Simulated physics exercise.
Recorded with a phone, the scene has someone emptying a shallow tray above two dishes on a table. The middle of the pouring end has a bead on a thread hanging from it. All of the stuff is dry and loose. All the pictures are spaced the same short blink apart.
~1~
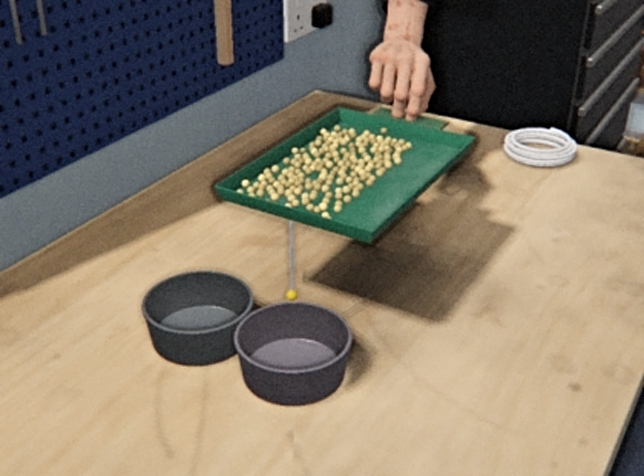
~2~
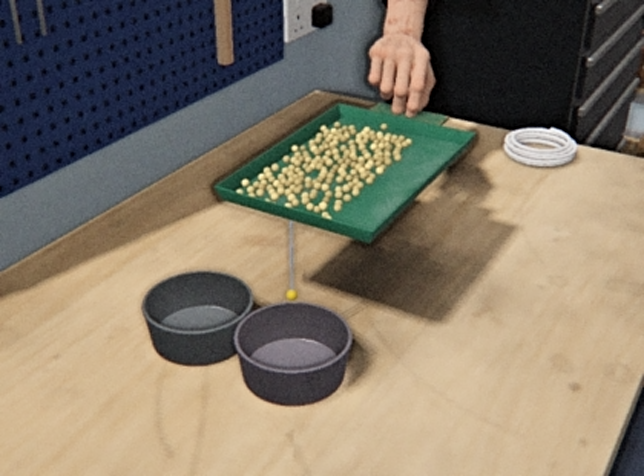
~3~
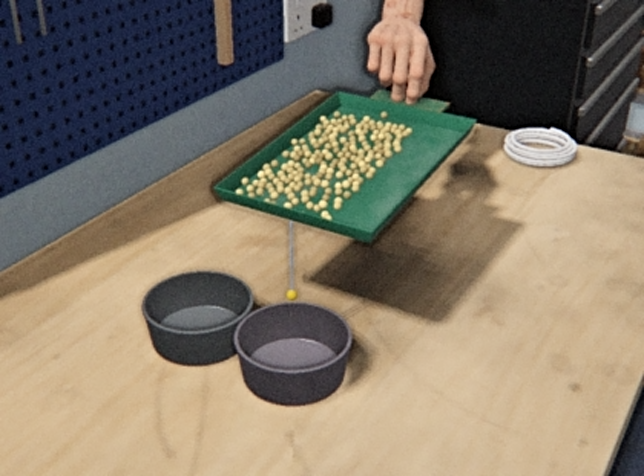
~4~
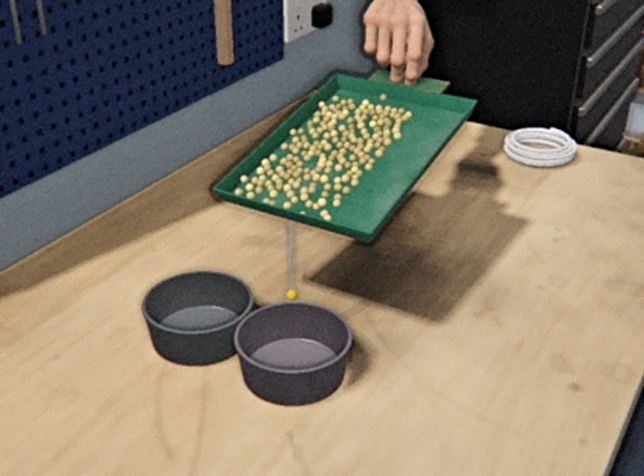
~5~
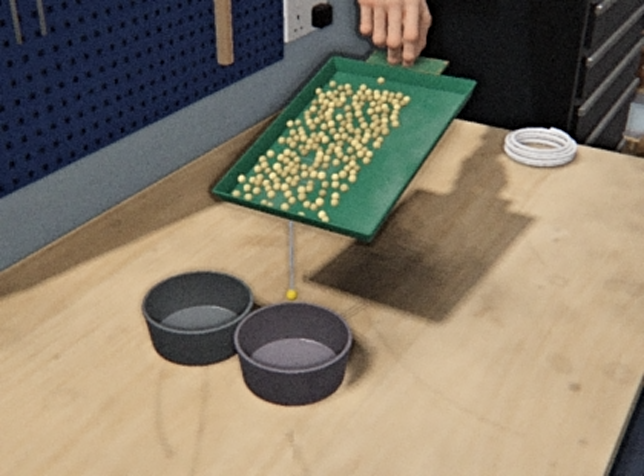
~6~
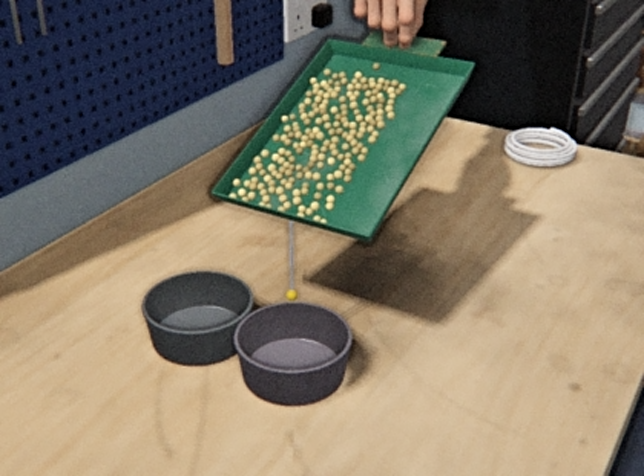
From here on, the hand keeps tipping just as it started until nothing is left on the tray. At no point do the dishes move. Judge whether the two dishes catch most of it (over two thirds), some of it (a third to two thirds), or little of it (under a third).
They catch most of it.
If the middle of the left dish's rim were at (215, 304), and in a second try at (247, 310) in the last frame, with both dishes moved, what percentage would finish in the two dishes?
Trial 1 90%, trial 2 80%.
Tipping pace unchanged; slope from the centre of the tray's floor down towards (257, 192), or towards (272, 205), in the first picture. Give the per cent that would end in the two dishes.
Roughly 90 percent, then 100 percent.
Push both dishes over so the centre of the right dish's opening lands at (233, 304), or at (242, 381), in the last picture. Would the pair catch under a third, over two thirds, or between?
Earlier place: The middle third. Later place: Less than a third.
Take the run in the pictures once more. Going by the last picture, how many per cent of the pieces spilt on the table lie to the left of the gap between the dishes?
60 %, roughly.
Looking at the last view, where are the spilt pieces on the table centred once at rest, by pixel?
Estimate: About (247, 468).
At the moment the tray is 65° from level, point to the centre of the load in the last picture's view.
Somewhere about pixel (270, 213).
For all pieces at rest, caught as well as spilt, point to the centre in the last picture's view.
The centre ends up roughly at (266, 367).
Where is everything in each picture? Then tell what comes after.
The first picture shows corners of the pouring end near (223, 185) and (370, 227), level; middle of the load near (330, 165), soya beans; left dish near (165, 343); right dish near (262, 382); bead on its thread near (292, 295).
The second picture shows corners of the pouring end near (223, 185) and (370, 227), level; middle of the load near (329, 163).
The third picture shows corners of the pouring end near (222, 186) and (369, 227), tipped barely, level across its low end; middle of the load near (329, 157).
The fourth picture shows corners of the pouring end near (221, 187) and (368, 228), tipped a little, level across its low end; middle of the load near (328, 148).
The fifth picture shows corners of the pouring end near (220, 188) and (367, 229), tipped clearly, level across its low end; middle of the load near (325, 140).
The sixth picture shows corners of the pouring end near (219, 190) and (366, 230), tipped clearly, level across its low end; middle of the load near (320, 136), all but a few on the move; left dish near (165, 343); right dish near (262, 382).
Shortly afterwards, tray tipped steeply; near two thirds on the tray; a little in the right dish; only a few in the left dish; near a quarter in the air.
Next, tray tipped past a quarter turn; only a few on the tray; near a third in the right dish; near a third in the left dish; a little outside both; near a quarter in the air.
Some moments later, tray tipped past a quarter turn; near half in the right dish; near a third in the left dish; a little outside both.
In the end, tray tipped past a quarter turn; near half in the right dish; near a third in the left dish; a little outside both.
